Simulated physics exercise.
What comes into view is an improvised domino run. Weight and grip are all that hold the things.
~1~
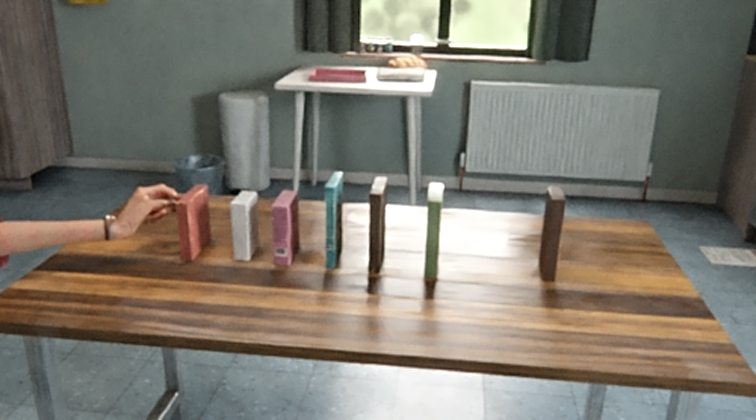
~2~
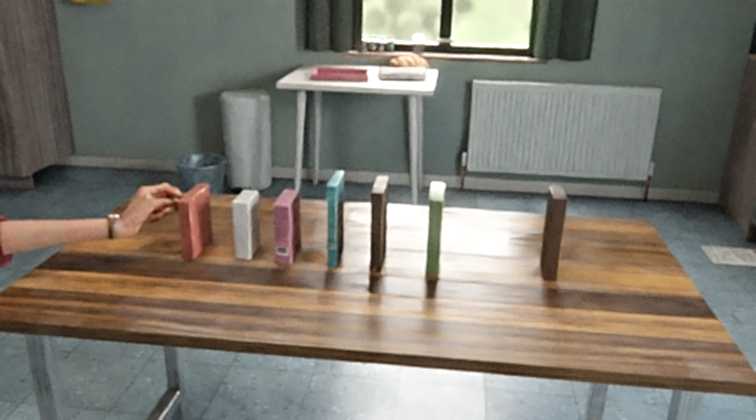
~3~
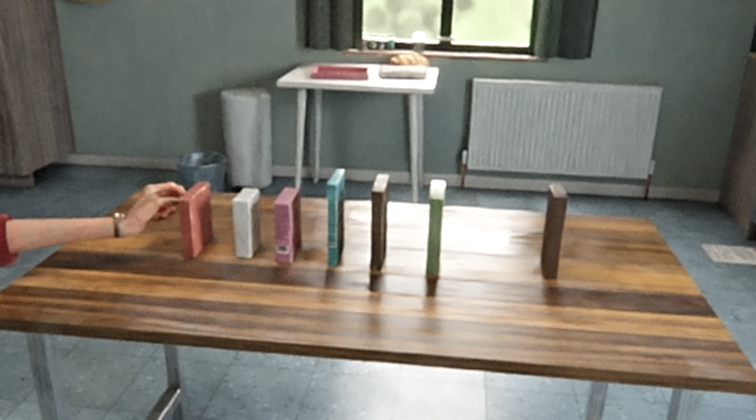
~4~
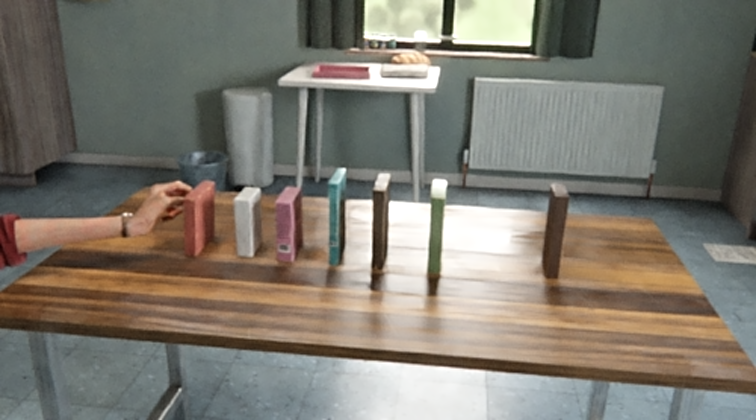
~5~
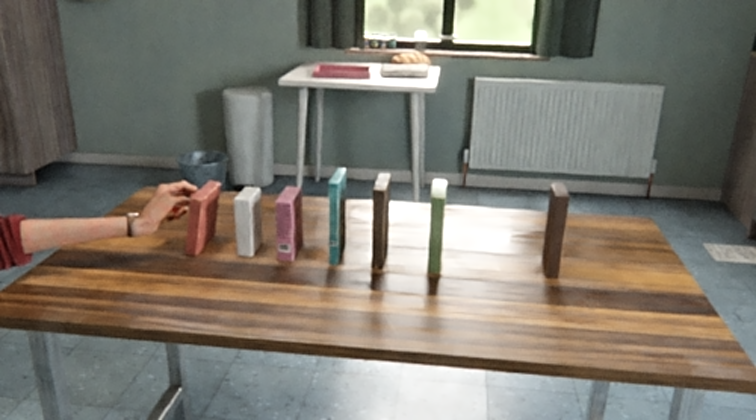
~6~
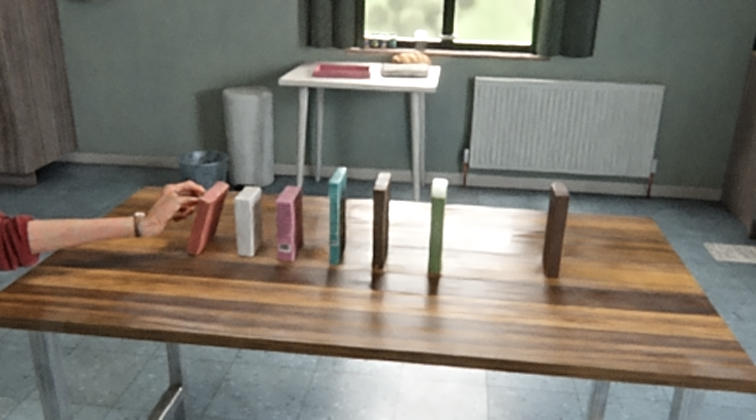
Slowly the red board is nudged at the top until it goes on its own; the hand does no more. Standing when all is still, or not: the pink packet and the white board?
Pink packet: Not standing; white board: Not standing.
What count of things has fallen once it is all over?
All told, the number is 6.
Then, 0.30 s after the last picture, red board 70° over; white board tipped 34° from how it was near (268, 223); pink packet tipped 11° from how it was near (296, 223).
Then, 0.50 s after the last picture, red board 90° over; white board tipped 64° from how it was near (281, 232); pink packet tipped 58° from how it was near (321, 233); turquoise packet tipped 29° from how it was.
Then, 0.70 s after the last picture, red board 90° over; pink packet tipped 74° from how it was near (326, 239); white board tipped 68° from how it was near (282, 234); turquoise packet tipped 62° from how it was.
Then, 1.00 s after the last picture, red board 90° over; pink packet on its side near (328, 241); white board tipped 69° from how it was near (282, 234); green block on its side.
At rest, tipped over on the table, black board, white board, pink packet, green block and turquoise packet. Seen from the same camera at the end, pink packet near (328, 241), white board near (278, 234).
